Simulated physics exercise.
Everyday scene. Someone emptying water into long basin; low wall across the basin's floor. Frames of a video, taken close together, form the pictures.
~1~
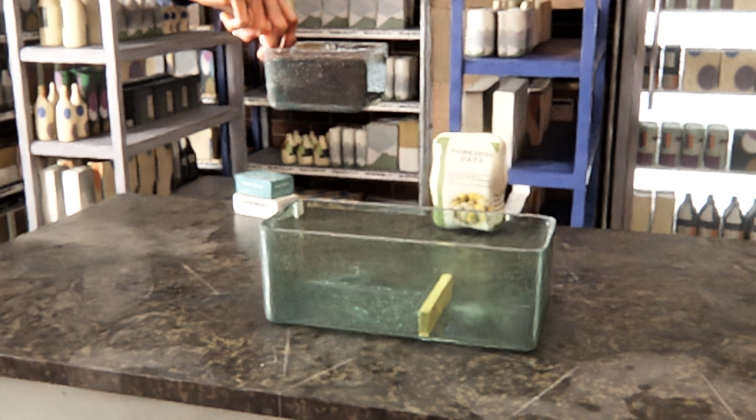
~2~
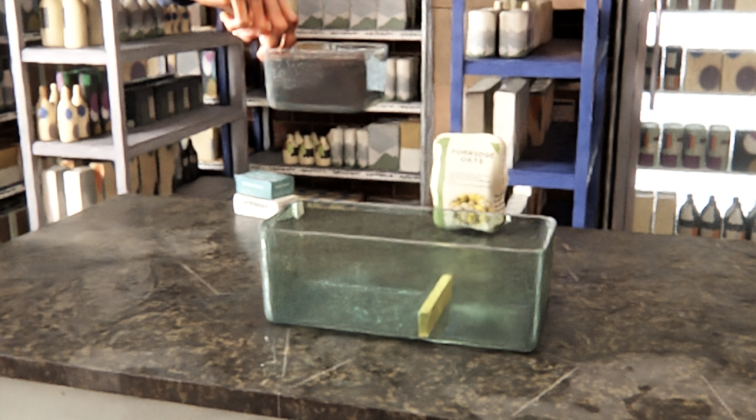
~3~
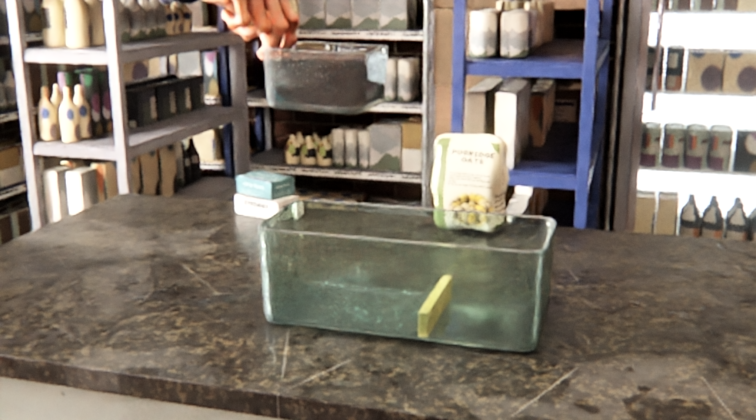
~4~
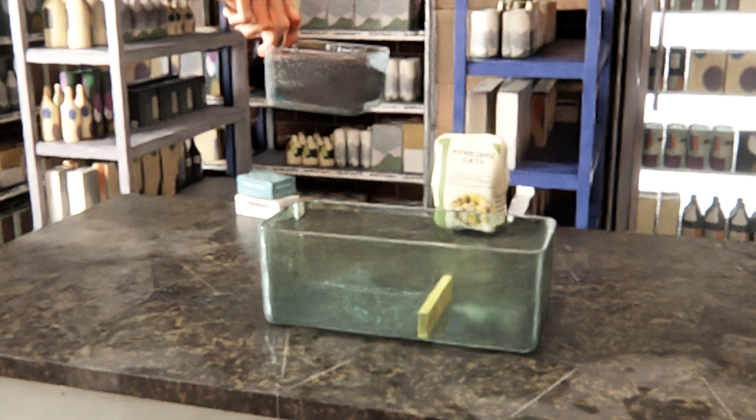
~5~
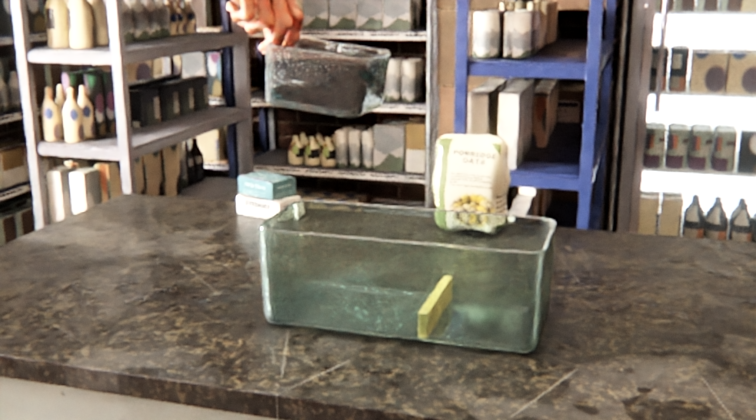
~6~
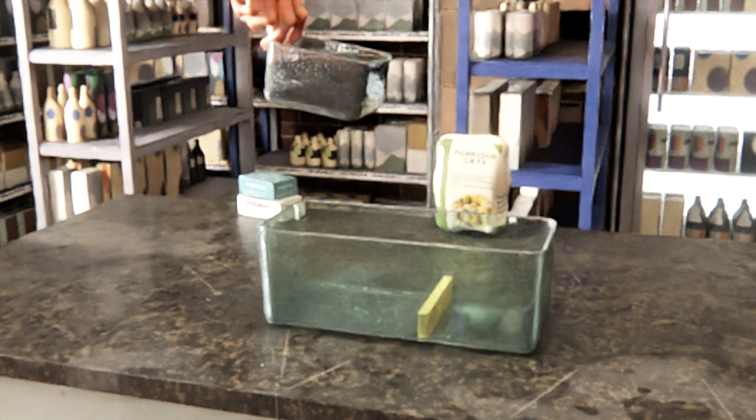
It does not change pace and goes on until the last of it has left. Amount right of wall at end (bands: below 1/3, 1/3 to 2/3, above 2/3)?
1/3 to 2/3.
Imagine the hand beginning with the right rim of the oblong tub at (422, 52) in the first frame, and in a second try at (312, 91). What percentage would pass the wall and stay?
First place gives some 80 %, second place some 15 %.
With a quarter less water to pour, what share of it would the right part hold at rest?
Roughly 50 percent.
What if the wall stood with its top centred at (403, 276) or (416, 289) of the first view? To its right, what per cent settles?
Case 1: 80 %; case 2: 65 %.
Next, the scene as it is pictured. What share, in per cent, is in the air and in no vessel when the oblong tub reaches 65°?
It works out to about 35 percent.
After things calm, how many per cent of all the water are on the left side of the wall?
Share approx. 40 %.
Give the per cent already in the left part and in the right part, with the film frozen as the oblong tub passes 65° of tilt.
Left side: 5 in a hundred; right side: 5 in a hundred.
A moment on, the oblong tub is tipped part way and 53 per cent is still to pour, 4 is left of the wall and 6 right of it.
Next, the oblong tub is tipped on its side and 10 per cent is still to pour, 18 is left of the wall and 60 right of it.
Then the oblong tub is tipped right over and 1 per cent is still to pour, 36 is left of the wall and 60 right of it.
Later the oblong tub is tipped right over and 0 per cent is still to pour, 41 is left of the wall and 57 right of it.
At rest 41 per cent lies left of the wall, 57 right of it and 2 outside.
